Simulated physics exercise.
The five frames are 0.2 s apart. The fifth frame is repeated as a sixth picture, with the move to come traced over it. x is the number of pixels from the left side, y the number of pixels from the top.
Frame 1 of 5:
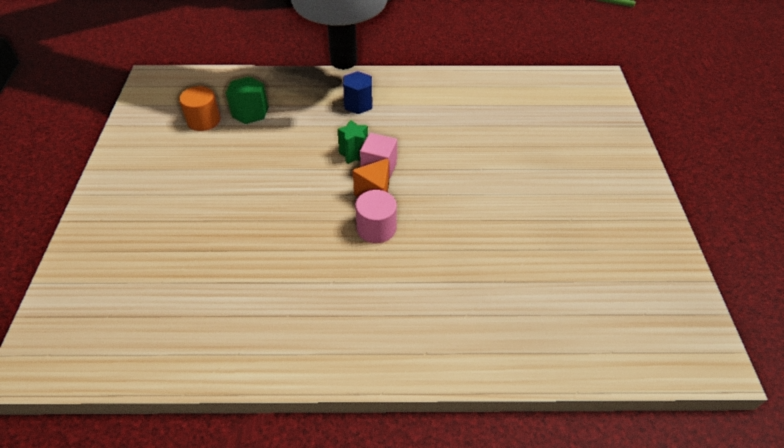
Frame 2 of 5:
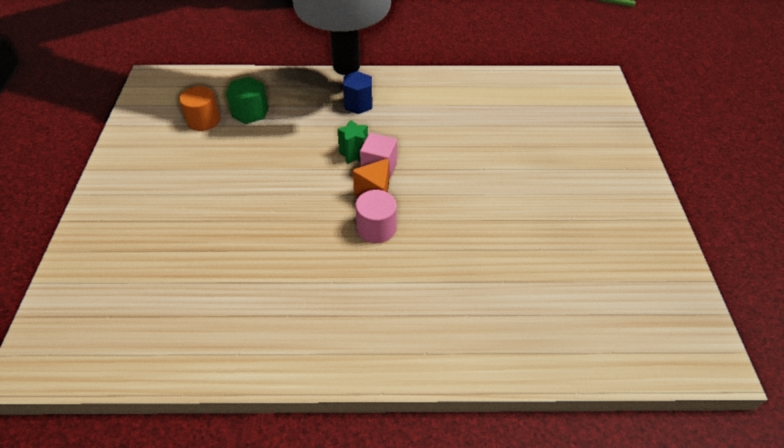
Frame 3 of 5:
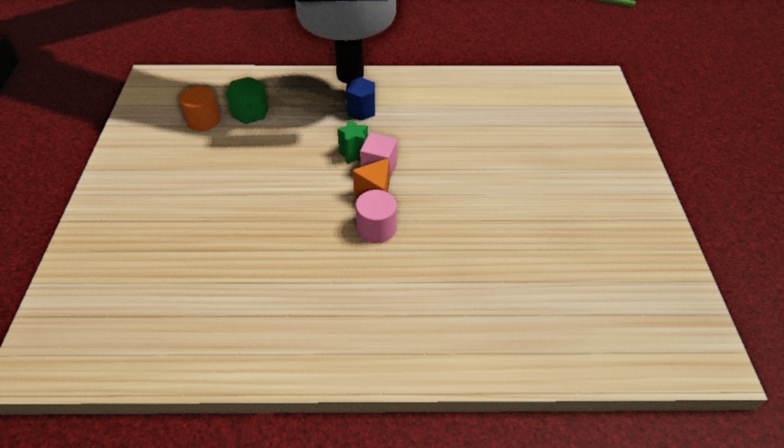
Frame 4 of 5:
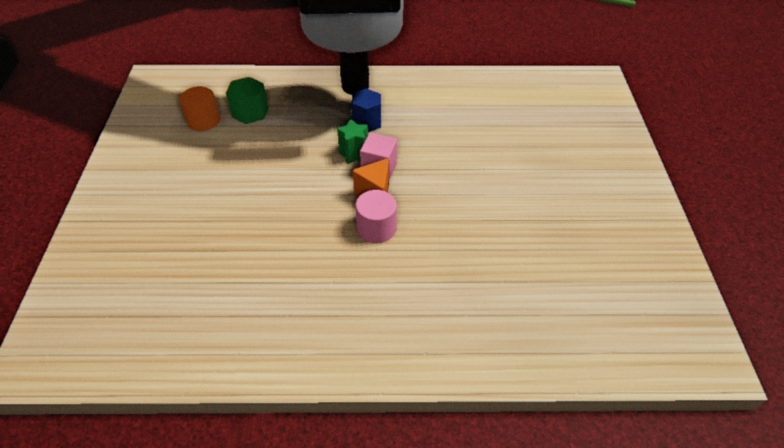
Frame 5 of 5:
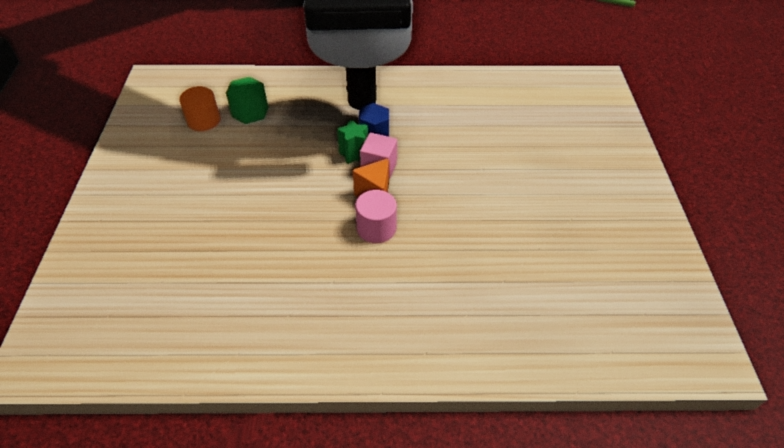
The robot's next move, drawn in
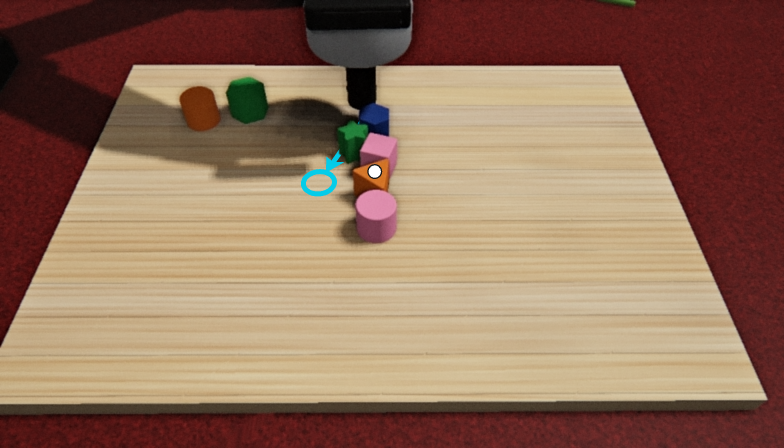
A pale wooden board lies on a dark red surface, seen from above at an angle by a still camera. An orange block and a green block sit at the upper left, while a blue block, a green star, a pink block, an orange triangle and a pink cylinder run down near the middle. A black rod under a grey fixture pushes the blue block down and slightly right, up close to the star and pink block, as shadows shift.
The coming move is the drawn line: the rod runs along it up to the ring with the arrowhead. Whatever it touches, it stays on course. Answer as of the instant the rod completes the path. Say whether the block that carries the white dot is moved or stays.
Not moved.
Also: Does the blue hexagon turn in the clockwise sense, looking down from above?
No - that is not the case.
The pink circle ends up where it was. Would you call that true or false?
Verdict: True.
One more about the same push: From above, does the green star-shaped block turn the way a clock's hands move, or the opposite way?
It twists against the clock when seen from above.
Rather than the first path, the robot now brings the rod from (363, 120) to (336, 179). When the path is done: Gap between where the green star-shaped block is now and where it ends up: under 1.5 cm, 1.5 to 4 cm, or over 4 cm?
Long, over 4 cm.
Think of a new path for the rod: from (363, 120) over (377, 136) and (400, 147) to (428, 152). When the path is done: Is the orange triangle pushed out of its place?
I expect so.
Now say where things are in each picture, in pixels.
In the first picture, rod's lower end at (344, 63); green star-shaped block at (353, 129); blue hexagon at (357, 80); orange triangle at (375, 172); pink circle at (376, 204); pink four-sided block at (379, 144).
In the second picture, rod at (346, 68); blocks still.
In the third picture, rod at (350, 77); blue hexagon at (361, 86).
In the fourth picture, rod at (355, 88); blue hexagon at (366, 98).
In the fifth picture, rod at (362, 102); green star-shaped block at (353, 129); blue hexagon at (374, 113); orange triangle at (375, 172); pink circle at (376, 204); pink four-sided block at (379, 144).
Drawn move, straight from (363, 120) to (319, 183); the dot is on the orange triangle.
What follows on the original path. One third of the way, rod at (347, 122); green star-shaped block at (353, 133), turned 30° clockwise; blue hexagon at (378, 121), turned 25° anticlockwise.
Two thirds of the way, rod at (333, 143); green star-shaped block at (354, 147); blue hexagon at (378, 121), turned 25° anticlockwise; pink four-sided block at (383, 149), turned 15° anticlockwise.
At the end, rod at (317, 165); green star-shaped block at (352, 151), turned 30° anticlockwise; blue hexagon at (378, 121), turned 25° anticlockwise; orange triangle still; pink circle still; pink four-sided block at (384, 149), turned 20° anticlockwise.
